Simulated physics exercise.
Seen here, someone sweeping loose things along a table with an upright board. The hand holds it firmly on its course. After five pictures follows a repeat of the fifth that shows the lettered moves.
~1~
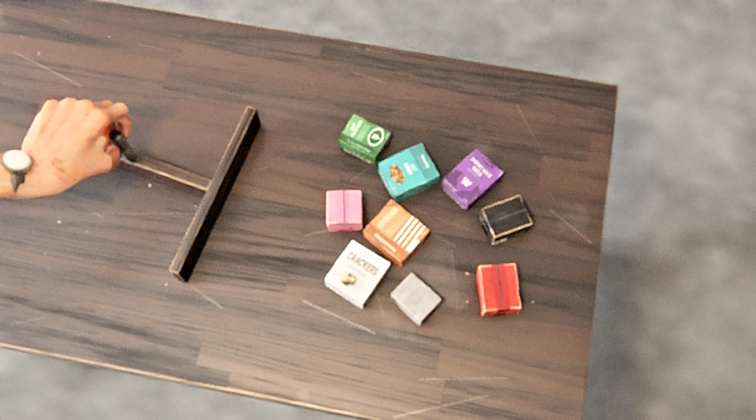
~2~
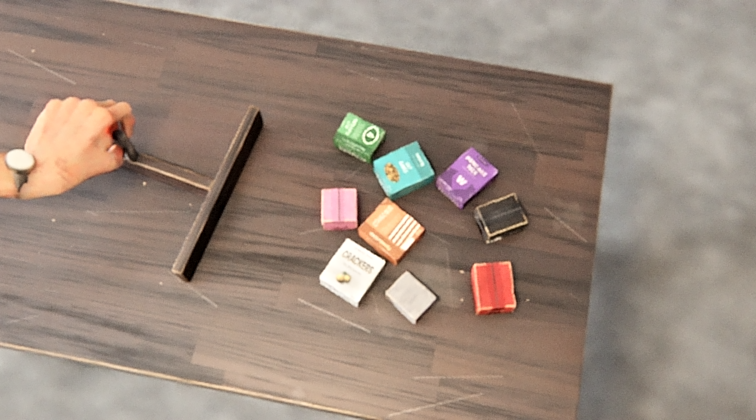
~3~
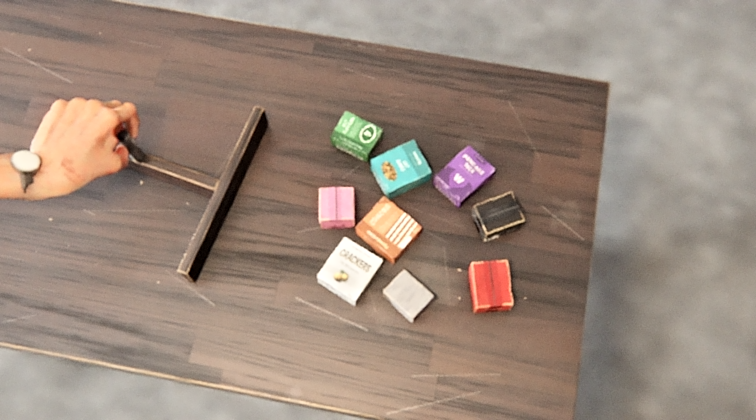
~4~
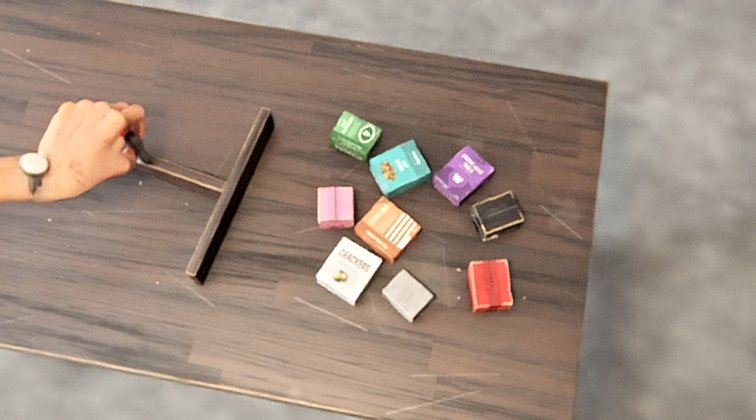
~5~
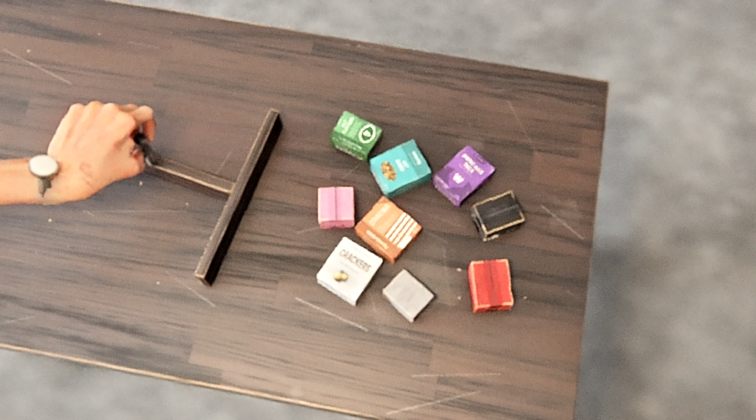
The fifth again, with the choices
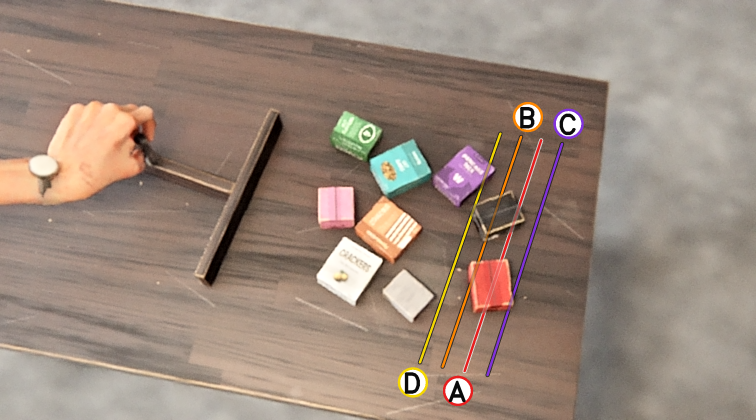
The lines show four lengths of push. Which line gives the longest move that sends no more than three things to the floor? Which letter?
The farthest such stop is C.
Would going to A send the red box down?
Yes.
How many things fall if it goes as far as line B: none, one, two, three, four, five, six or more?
The count is none.
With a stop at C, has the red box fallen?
Yes.
On the marked copy, A at (505, 250); B at (484, 246); C at (527, 254); D at (462, 242).
Following C. Soon after the start, board (341, 208); green packet (400, 134); turquoise box (404, 175).
Later, board (444, 226); black box (547, 231); red box (537, 301).
In the end, board (528, 241); black box over the edge; red box over the edge; three fallen.
As for the rest, A is within the limit but short; B is within the limit but short; D is within the limit but short.
